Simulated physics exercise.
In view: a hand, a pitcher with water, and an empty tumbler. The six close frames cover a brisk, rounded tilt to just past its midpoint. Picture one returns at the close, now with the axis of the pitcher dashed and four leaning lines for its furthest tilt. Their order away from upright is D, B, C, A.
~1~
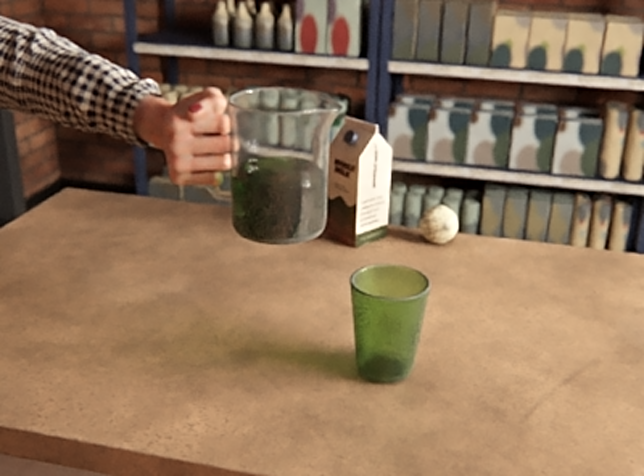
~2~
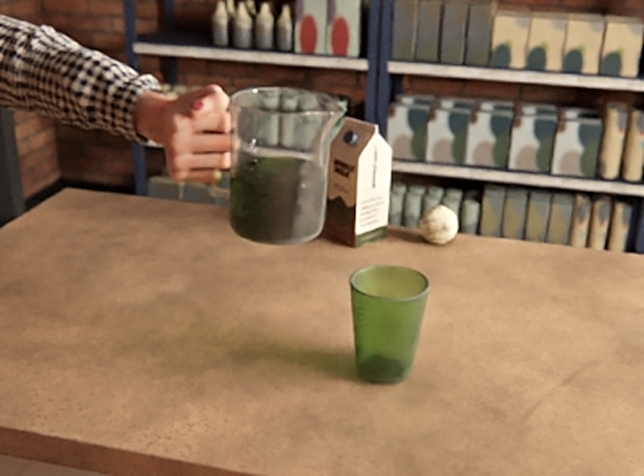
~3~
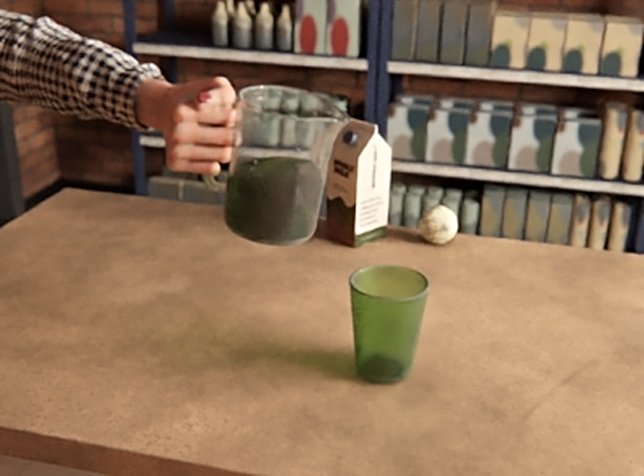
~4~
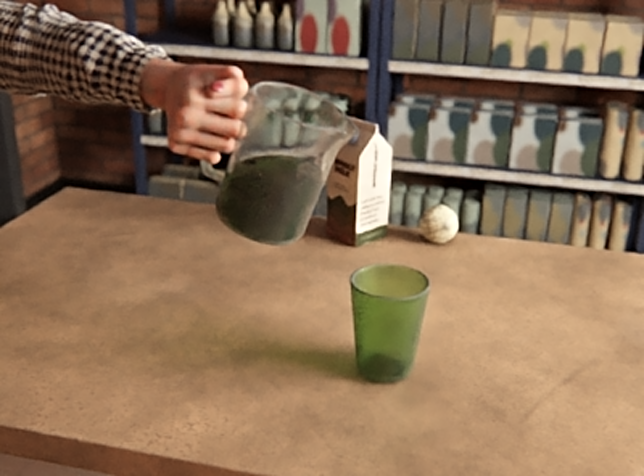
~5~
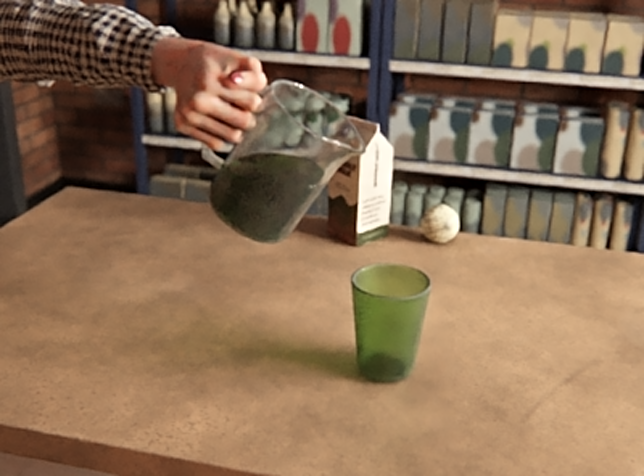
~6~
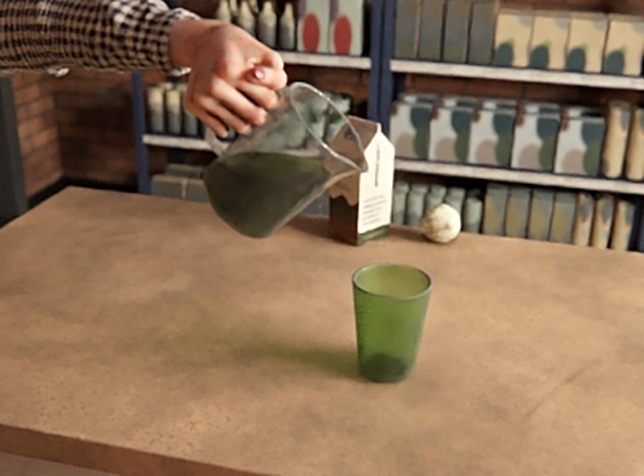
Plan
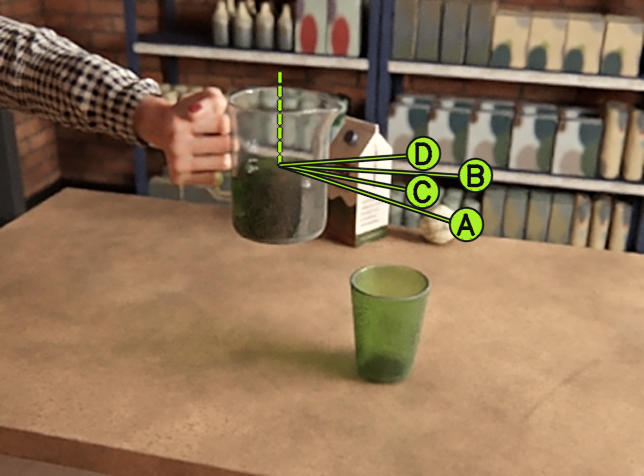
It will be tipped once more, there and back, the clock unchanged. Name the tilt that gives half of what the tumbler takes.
Use mark D.
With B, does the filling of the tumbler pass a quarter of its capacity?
Yes.
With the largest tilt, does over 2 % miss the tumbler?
Yes, it does.
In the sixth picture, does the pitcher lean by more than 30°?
Yes.
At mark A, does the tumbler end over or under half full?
Over.
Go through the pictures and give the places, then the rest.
In the first picture, upright, lip at (340, 108); rim of the tumbler round (390, 281); nothing has left yet.
In the second picture, tipped about 2°, lip at (342, 111); nothing has left yet.
In the third picture, tipped about 9°, lip at (348, 120); nothing has left yet.
In the fourth picture, tipped about 19°, lip at (357, 133); nothing has left yet.
In the fifth picture, tipped about 31°, lip at (364, 151); nothing has left yet.
In the sixth picture, tipped about 45°, lip at (367, 170); nothing has left yet.
In lime, A at (449, 221); B at (458, 176); C at (405, 189); D at (406, 156).
If A is chosen, the tumbler ends with about 90 % of what it can hold; 16 % of the water is spilt.
If B is chosen, the tumbler ends with about 67 % of what it can hold; 10 % of the water is spilt.
If C is chosen, the tumbler ends with about 83 % of what it can hold; 10 % of the water is spilt.
If D is chosen, the tumbler ends with about 54 % of what it can hold; 3 % of the water is spilt.
